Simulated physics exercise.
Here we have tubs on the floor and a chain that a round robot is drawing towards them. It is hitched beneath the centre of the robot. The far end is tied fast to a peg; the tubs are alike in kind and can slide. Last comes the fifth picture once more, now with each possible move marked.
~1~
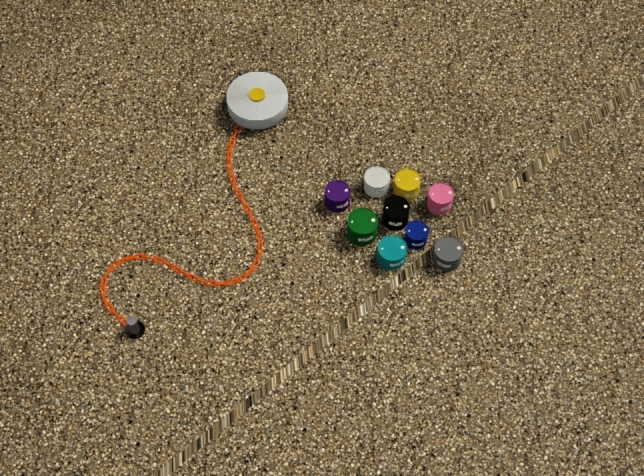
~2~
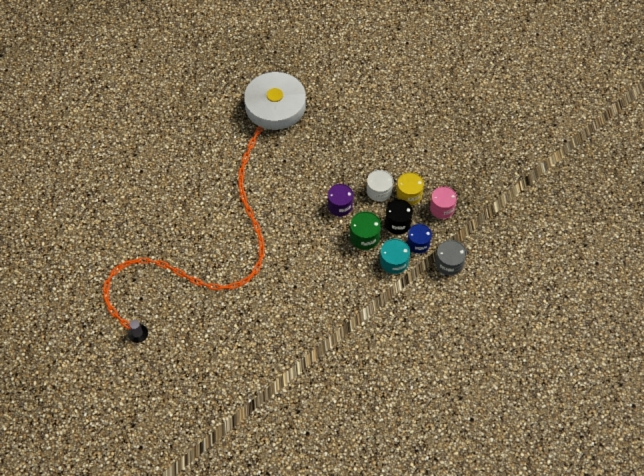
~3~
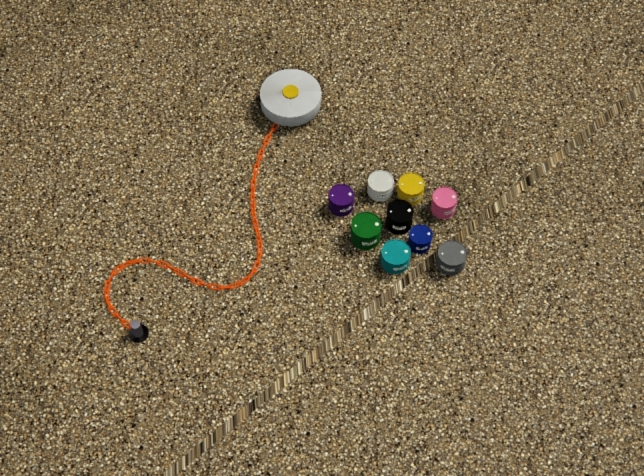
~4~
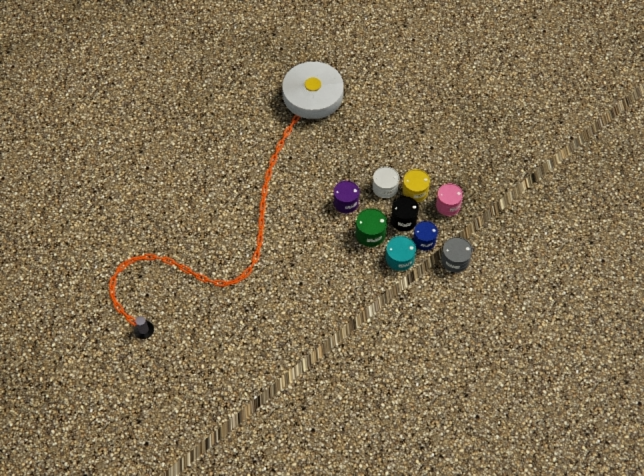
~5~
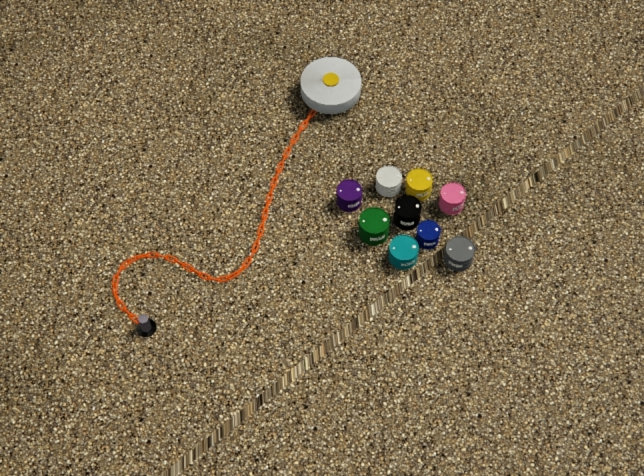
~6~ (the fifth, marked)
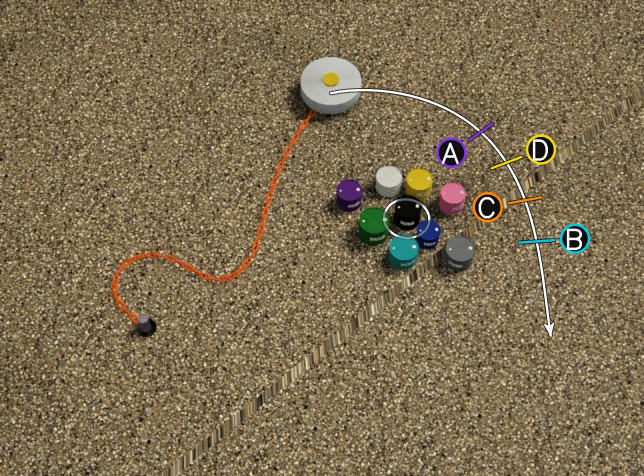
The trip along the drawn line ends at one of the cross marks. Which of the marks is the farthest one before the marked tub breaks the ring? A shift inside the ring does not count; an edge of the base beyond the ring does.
B is the last safe stop.
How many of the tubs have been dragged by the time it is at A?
The count is none.
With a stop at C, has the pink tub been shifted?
No.
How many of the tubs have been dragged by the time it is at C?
By then, none.
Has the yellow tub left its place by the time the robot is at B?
Yes.
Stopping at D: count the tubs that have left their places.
By then, none.
On the copy, A at (481, 132); B at (537, 241); C at (525, 200); D at (507, 163); the ring at (407, 219); the route from (331, 93) via (504, 159) to (551, 336).
On B. First, robot (432, 95); black tub (407, 213).
Then, robot (510, 158); black tub (407, 213).
Finally, robot (539, 236); black tub (407, 213); white tub (393, 195); yellow tub (419, 195); purple tub (357, 206); the black tub is still in its ring.
By contrast, A is safe but short; C is safe but short; D is safe but short.
